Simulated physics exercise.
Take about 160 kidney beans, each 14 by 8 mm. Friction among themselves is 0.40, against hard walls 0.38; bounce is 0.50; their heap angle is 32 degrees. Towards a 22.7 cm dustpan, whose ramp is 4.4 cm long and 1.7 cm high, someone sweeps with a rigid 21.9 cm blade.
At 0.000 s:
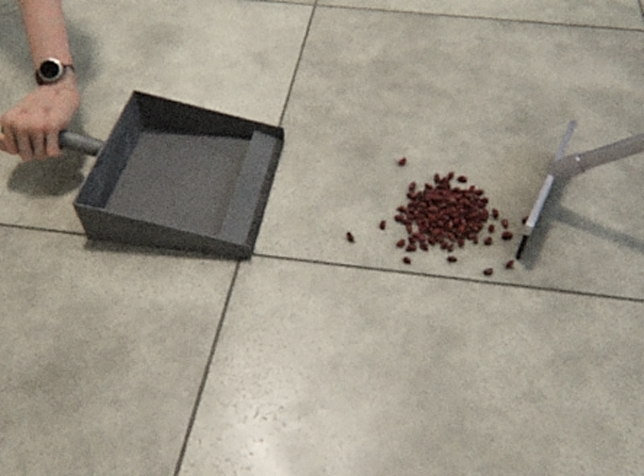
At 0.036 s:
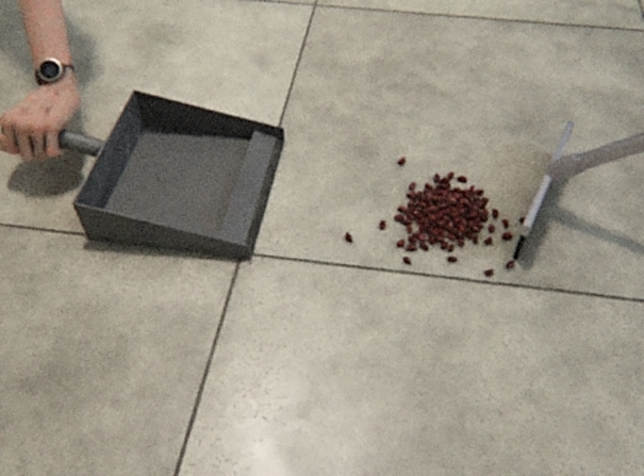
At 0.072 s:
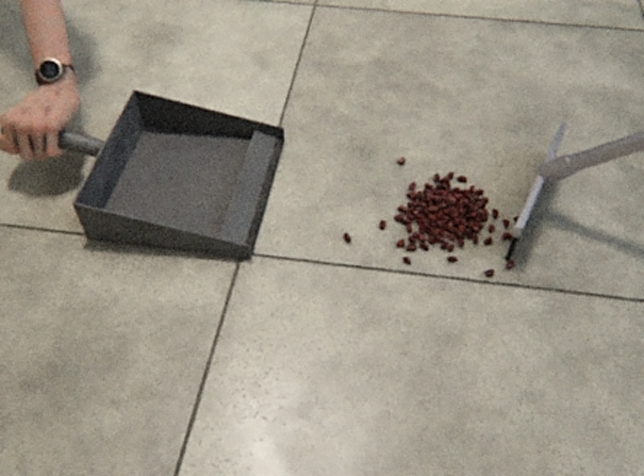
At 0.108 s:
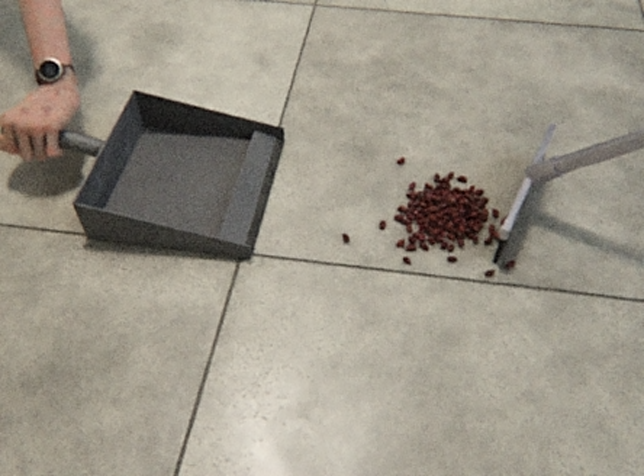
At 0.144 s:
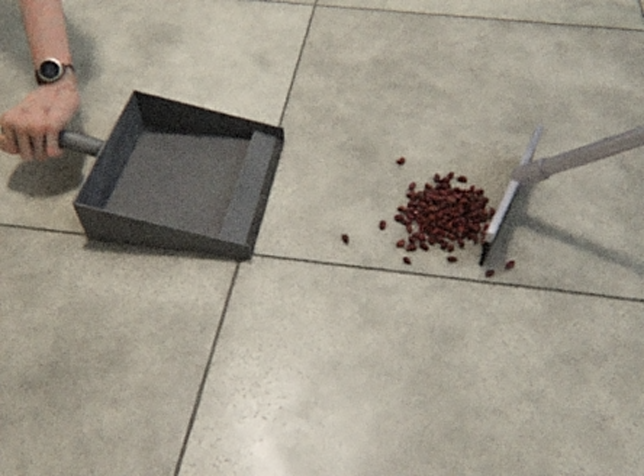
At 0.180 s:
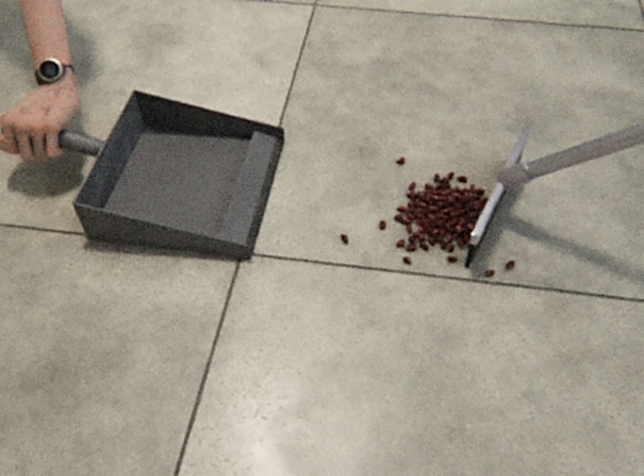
A rigid blade sliding left across grey floor tiles into a heap of red beans while a hand holds a dustpan still.
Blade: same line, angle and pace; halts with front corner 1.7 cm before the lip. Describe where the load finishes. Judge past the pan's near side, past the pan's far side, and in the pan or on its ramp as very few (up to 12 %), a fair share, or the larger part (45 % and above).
Past the pan's near side: Very few, past the pan's far side: Very few, in the pan or on its ramp: Very few.
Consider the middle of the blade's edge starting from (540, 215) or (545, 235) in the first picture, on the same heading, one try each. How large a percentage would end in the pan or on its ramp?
The two tries give about 0 % and about 0 %.
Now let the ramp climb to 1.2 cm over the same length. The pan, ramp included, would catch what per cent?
Near 0 per cent, then.
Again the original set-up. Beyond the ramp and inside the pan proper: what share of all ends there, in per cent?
Estimate: Close to 0 per cent of the total.
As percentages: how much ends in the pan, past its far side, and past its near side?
Near side 10 %, far side 5 %, pan 0 %.
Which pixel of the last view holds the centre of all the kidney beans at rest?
(301, 196) or so.
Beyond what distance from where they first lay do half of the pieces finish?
The figure is about 20 cm.
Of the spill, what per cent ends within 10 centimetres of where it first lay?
I'd say about 10 per cent.
After 0.44 s, middle of the blade 18 cm from the lip; 0 % over the lip, far side 0 %, near side 5 %.
After 0.61 s, middle of the blade 10 cm from the lip; 0 % over the lip, far side 0 %, near side 5 %.
Then, at 0.90 s, middle of the blade 5 cm from the lip; 0 % over the lip, far side 5 %, near side 10 %.
At rest (2.5 s), near side 10 %, far side 5 %, pan 0 %, in front of the lip or behind the blade 90 %.
